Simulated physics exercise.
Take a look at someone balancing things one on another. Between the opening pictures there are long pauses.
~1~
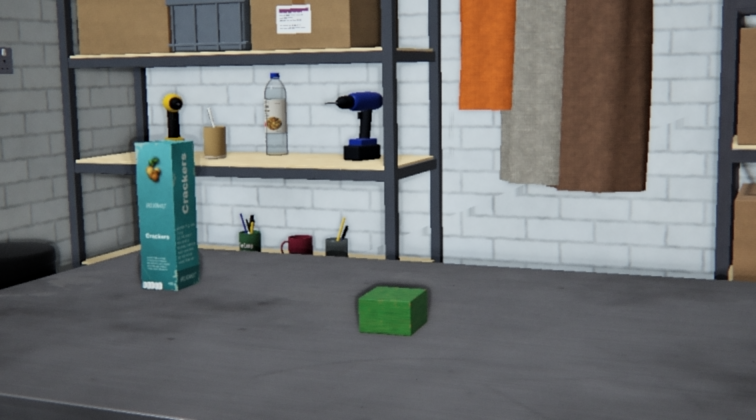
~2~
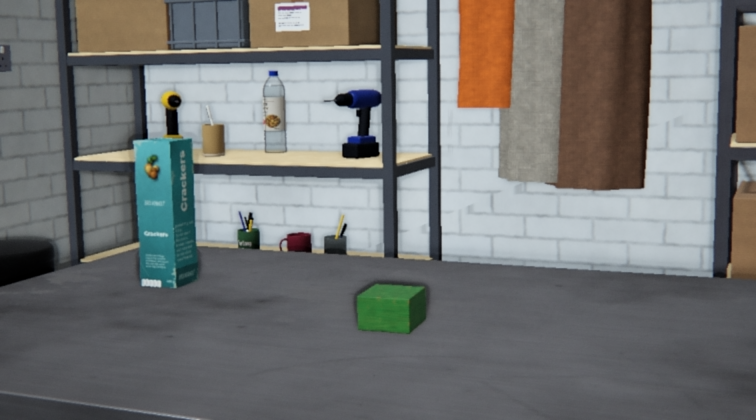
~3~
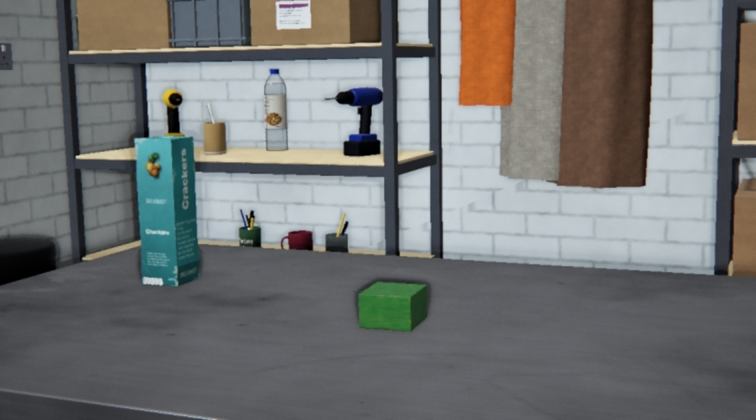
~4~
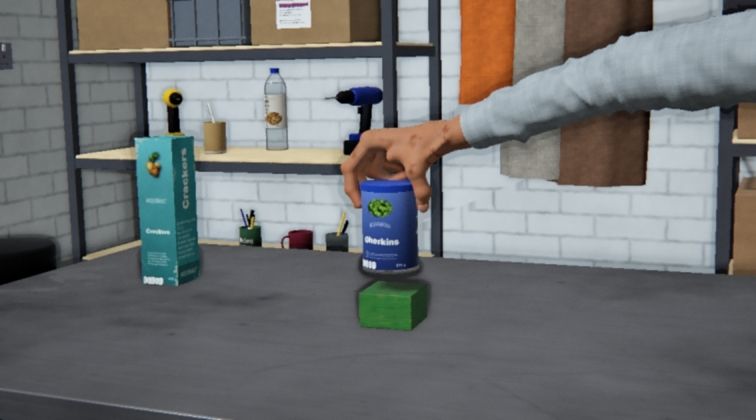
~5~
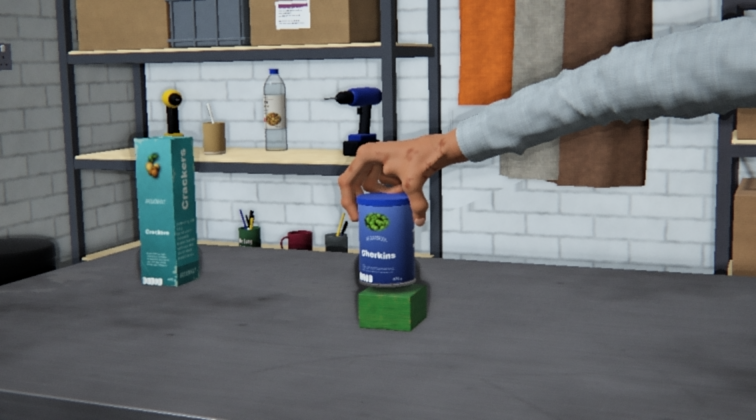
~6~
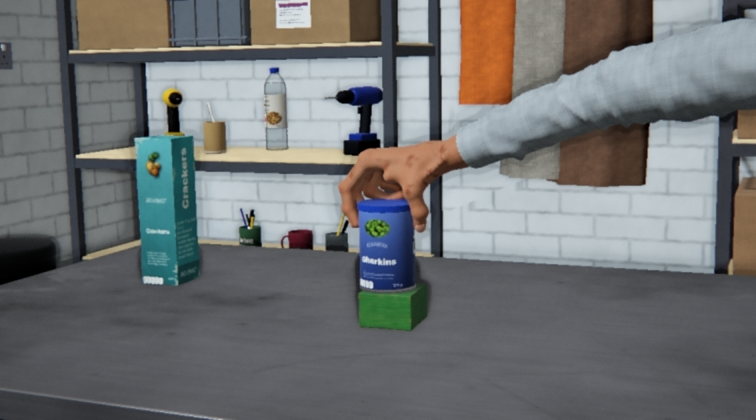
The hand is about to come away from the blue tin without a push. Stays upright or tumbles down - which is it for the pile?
The pile stays upright.
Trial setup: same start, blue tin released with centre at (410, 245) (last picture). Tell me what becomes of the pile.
The pile then stays upright.
Then, 0.50 s on from there, no change.
Then, 1.30 s on from there, blue tin resting near (387, 245).
In the end, all 3 unmoved. At the end, from the last picture's camera, blue tin near (387, 245). The pile stays up.
